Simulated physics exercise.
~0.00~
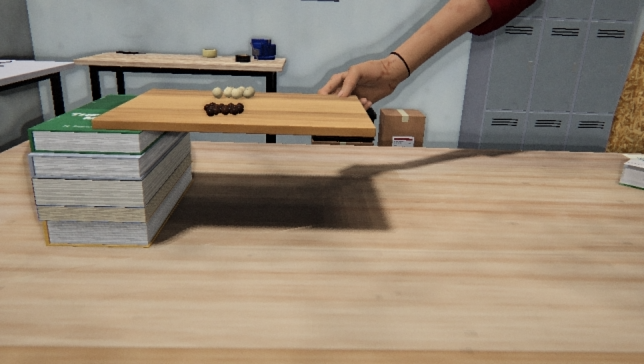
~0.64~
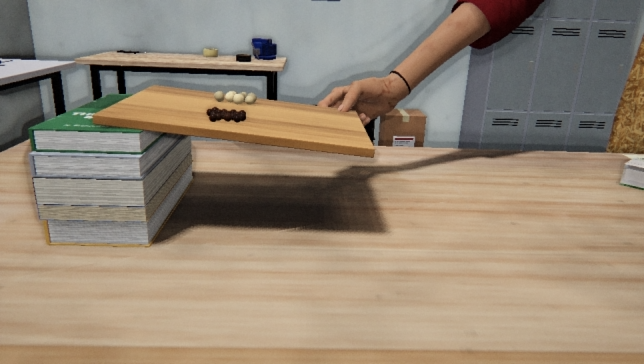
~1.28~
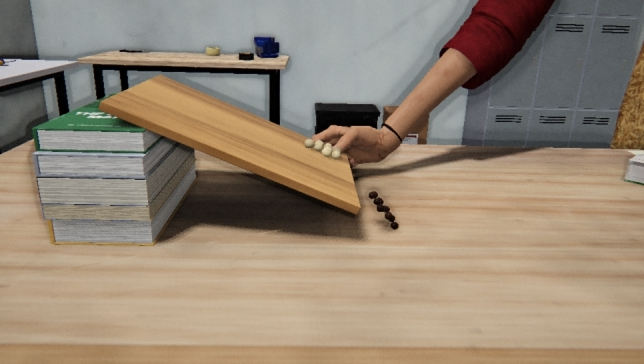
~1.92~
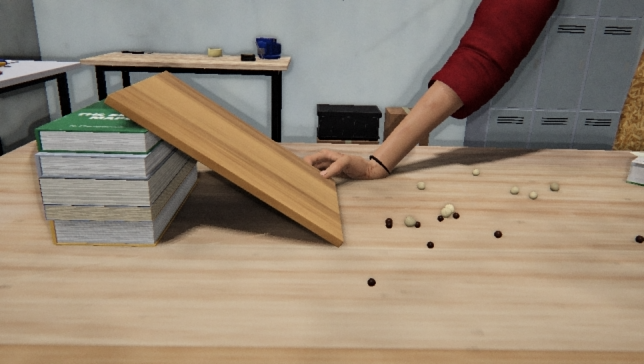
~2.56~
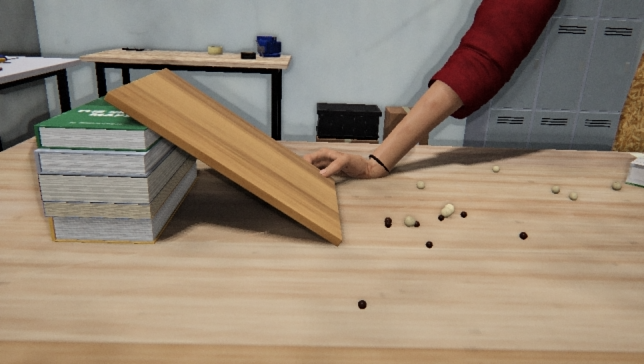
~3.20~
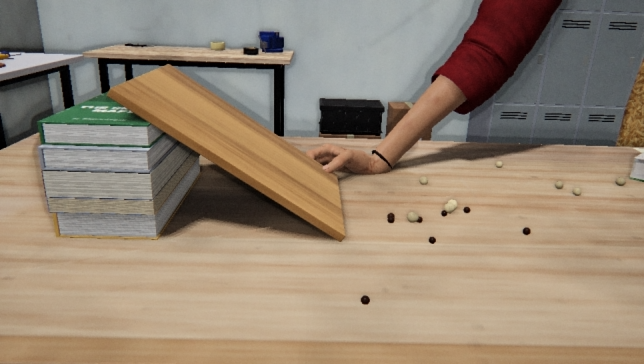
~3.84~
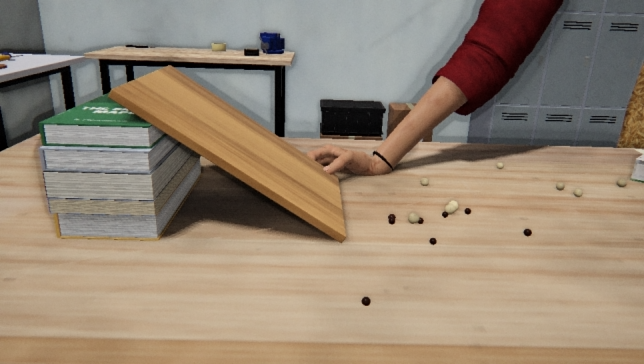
The clip opens on a wooden board held level between a stack of books and a hand, carrying a row of dark brown beads in front of a row of cream ones. The hand lowers the right end, and at first both rows stay on the slope. As the board tilts further, the dark beads slide off onto the table while the cream ones gather near the fingers. The board's end comes to rest on the tabletop, and both groups scatter to the right. Finally, the beads lie spread about, some dark ones having travelled farther and left the table.
